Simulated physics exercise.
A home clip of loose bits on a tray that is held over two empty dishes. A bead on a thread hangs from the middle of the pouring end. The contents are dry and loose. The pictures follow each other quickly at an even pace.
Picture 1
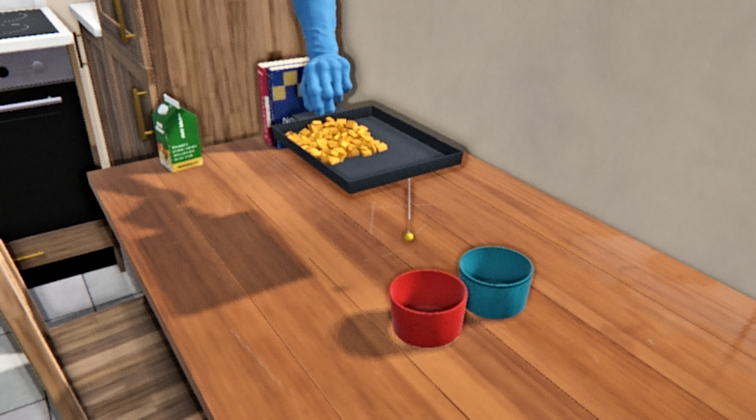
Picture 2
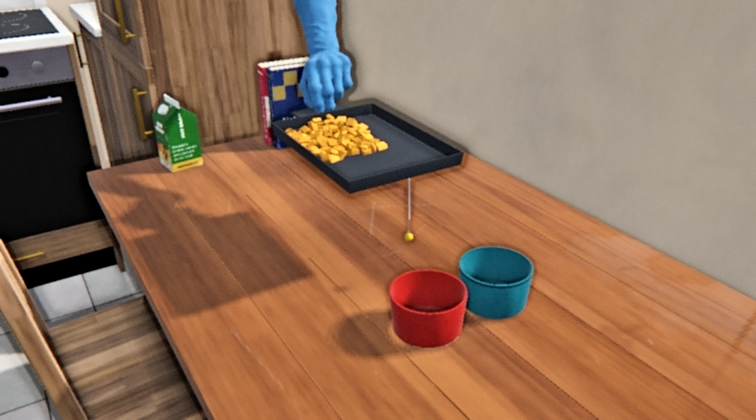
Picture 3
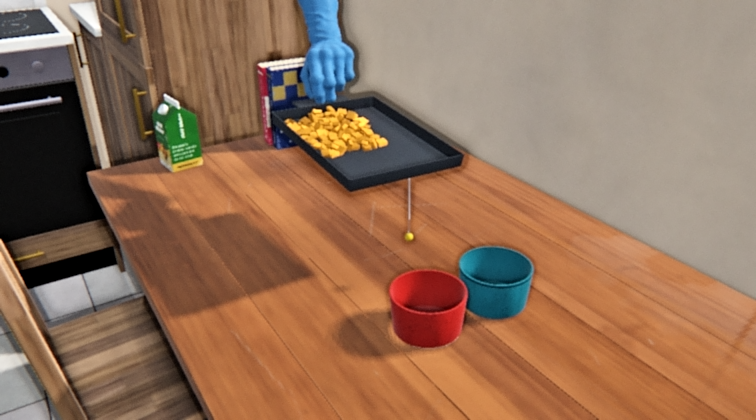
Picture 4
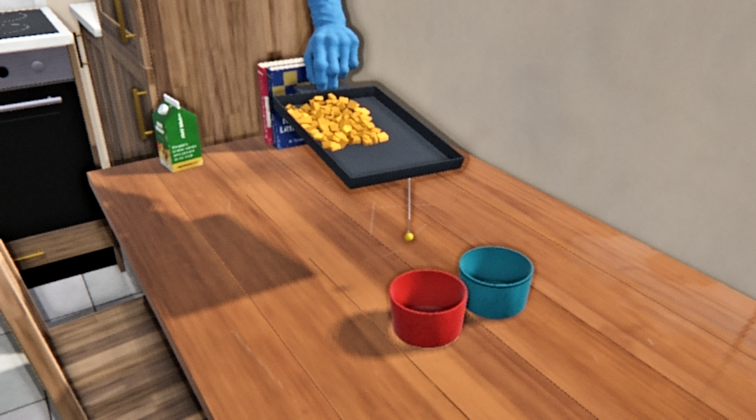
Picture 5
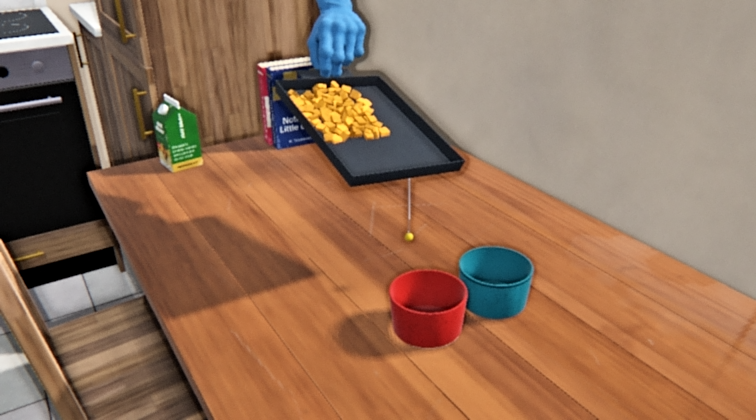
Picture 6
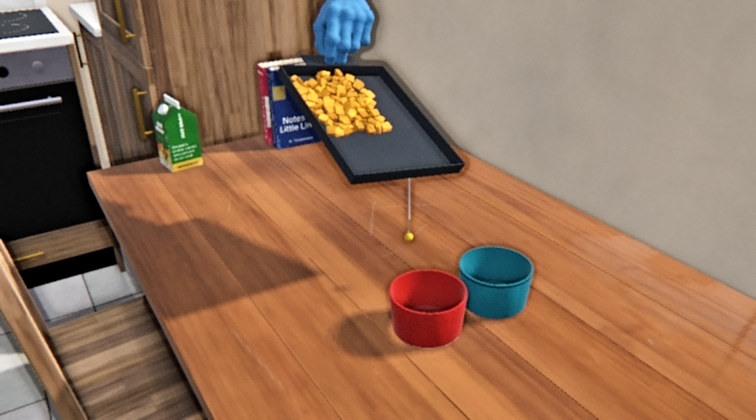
At first, a blue-gloved hand holds a dark tray of small golden pieces nearly level above a wooden counter, near a red dish and a teal dish. The hand then gradually raises the far end, tilting the tray toward its lower right corner while the pieces stay bunched near the raised end.
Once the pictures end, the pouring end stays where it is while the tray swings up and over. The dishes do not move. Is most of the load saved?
They take less than half between them.
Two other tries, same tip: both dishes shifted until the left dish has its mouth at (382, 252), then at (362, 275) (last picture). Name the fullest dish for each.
In turn: The right one; the right-hand dish.
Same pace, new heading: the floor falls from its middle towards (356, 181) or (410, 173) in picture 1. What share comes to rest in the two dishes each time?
Near 0 % and 40 %.
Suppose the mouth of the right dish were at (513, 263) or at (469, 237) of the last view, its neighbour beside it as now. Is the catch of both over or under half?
At the first place below a half, at the second above a half.
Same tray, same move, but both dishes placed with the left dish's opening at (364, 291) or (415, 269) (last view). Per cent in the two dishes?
The first gives 10 %, the second 60 %.
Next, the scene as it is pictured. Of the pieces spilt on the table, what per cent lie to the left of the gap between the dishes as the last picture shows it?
Roughly 50 in a hundred.
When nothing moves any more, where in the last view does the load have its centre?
At about (471, 272).
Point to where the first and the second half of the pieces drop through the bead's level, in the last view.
Early half (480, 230), late half (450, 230).
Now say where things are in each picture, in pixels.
The first frame shows corners of the pouring end (350, 181) and (461, 152), level; middle of the load (335, 139), small crackers; left dish (451, 326); right dish (519, 297); bead on its thread (409, 237).
The second frame shows corners of the pouring end (350, 181) and (462, 152), level; middle of the load (335, 137).
The third frame shows corners of the pouring end (351, 179) and (462, 154), tipped barely, lowest at the right corner; middle of the load (335, 130).
The fourth frame shows corners of the pouring end (352, 177) and (463, 157), tipped a little, lowest at the right corner; middle of the load (336, 120).
The fifth frame shows corners of the pouring end (354, 175) and (463, 160), tipped clearly, lowest at the right corner; middle of the load (338, 110).
The sixth frame shows corners of the pouring end (356, 173) and (464, 163), tipped clearly, lowest at the right corner; middle of the load (341, 101); left dish (451, 326); right dish (519, 297).
Just after the last frame, tray tipped steeply; the larger part on the tray; roughly a quarter in the air.
A moment on, tray tipped past a quarter turn; about a tenth on the tray; just a few in the left dish; about a tenth in the right dish; roughly two thirds outside both; about a tenth in the air.
Further on, tray tipped past a quarter turn; just a few in the left dish; about a tenth in the right dish; the larger part outside both.
When it is over, tray tipped past a quarter turn; just a few in the left dish; about a tenth in the right dish; the larger part outside both.
